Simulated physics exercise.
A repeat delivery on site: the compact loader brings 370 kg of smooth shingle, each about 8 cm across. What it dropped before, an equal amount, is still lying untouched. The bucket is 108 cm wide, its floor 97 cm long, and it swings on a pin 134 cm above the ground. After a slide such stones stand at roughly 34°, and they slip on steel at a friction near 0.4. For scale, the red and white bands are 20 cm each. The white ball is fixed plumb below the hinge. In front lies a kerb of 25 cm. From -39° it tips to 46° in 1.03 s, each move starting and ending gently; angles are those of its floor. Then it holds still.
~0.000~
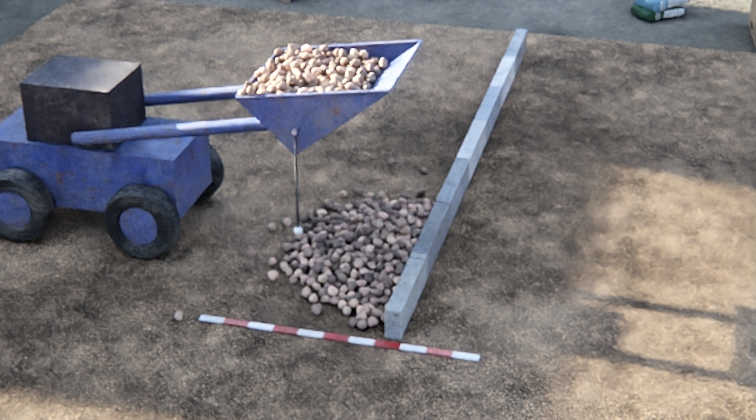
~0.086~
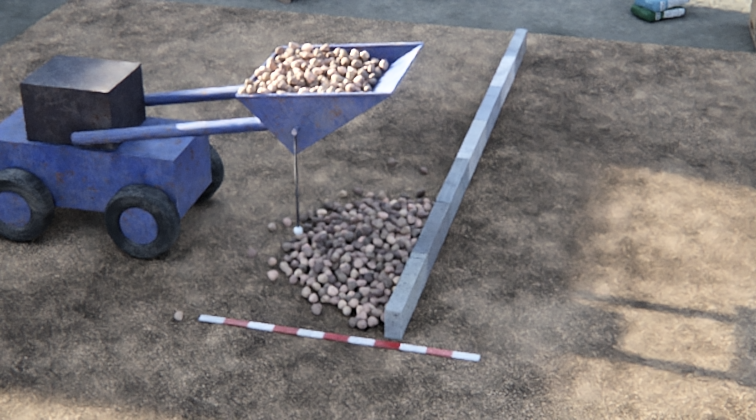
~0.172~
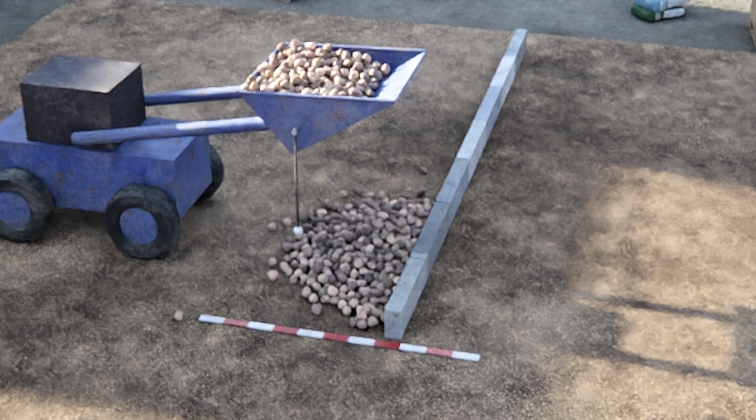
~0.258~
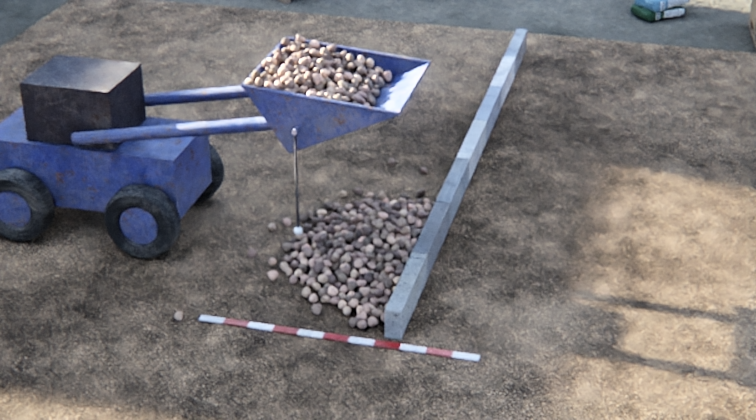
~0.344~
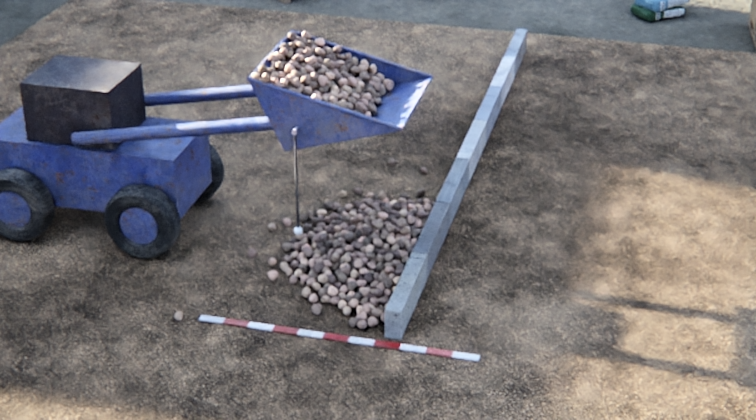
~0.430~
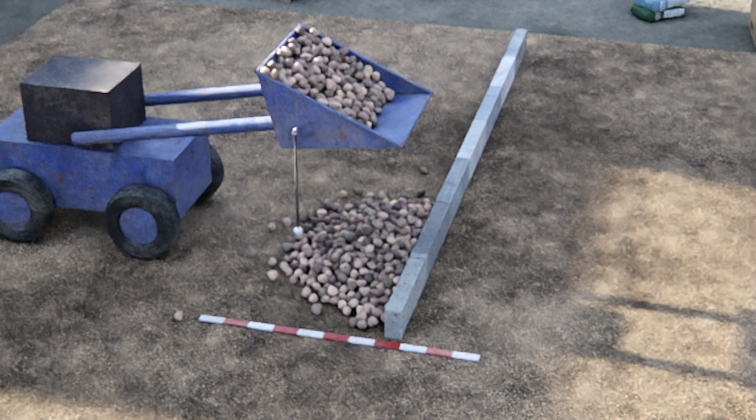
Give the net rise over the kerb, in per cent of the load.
About 37 per cent.
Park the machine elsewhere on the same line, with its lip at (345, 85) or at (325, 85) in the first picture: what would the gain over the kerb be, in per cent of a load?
About 5 and 0 per cent.
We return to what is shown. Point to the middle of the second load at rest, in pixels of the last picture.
Near (415, 242).
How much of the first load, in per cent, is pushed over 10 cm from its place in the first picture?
Roughly 5 per cent of them.
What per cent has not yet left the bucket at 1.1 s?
About 50 per cent.
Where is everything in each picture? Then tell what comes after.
The first frame shows lip at (390, 91), floor tilted -39°, highest stones at (316, 60). The earlier load is highest near (389, 229), 24 cm above ground level, 101 % on this side of the kerb.
In the second frame, the bucket is at -37°, its lip at (391, 94); the top of the load is at (313, 58); the stones move at 0.1 m/s on average.
The third frame shows lip at (395, 102), floor tilted -33°, highest stones at (301, 56); the stones move at 0.3 m/s on average.
The fourth frame shows lip at (399, 114), floor tilted -26°, highest stones at (292, 52); the stones move at 0.4 m/s on average.
In the fifth frame, the bucket is at -17°, its lip at (402, 130); the top of the load is at (295, 46); the stones move at 0.4 m/s on average.
The sixth frame shows lip at (402, 147), floor tilted -7°, highest stones at (300, 41); the stones move at 0.6 m/s on average.
After 0.8 s the floor is at 32°; in per cent of one load, 100 in the bucket, 101 on this side of the kerb; the foremost stones are at (417, 248).
After 1.1 s the floor is at 46°; in per cent of one load, 48 in the bucket, 152 on this side of the kerb, 1 over the kerb; the foremost stones are at (433, 234).
After 1.5 s the floor is at 46°; in per cent of one load, 2 in the bucket, 175 on this side of the kerb, 23 over the kerb; the foremost stones are at (517, 277).
After 4.1 s the floor is at 46°; in per cent of one load, 0 in the bucket, 163 on this side of the kerb, 37 over the kerb; the foremost stones are at (643, 294). Net gain over the kerb, 37.
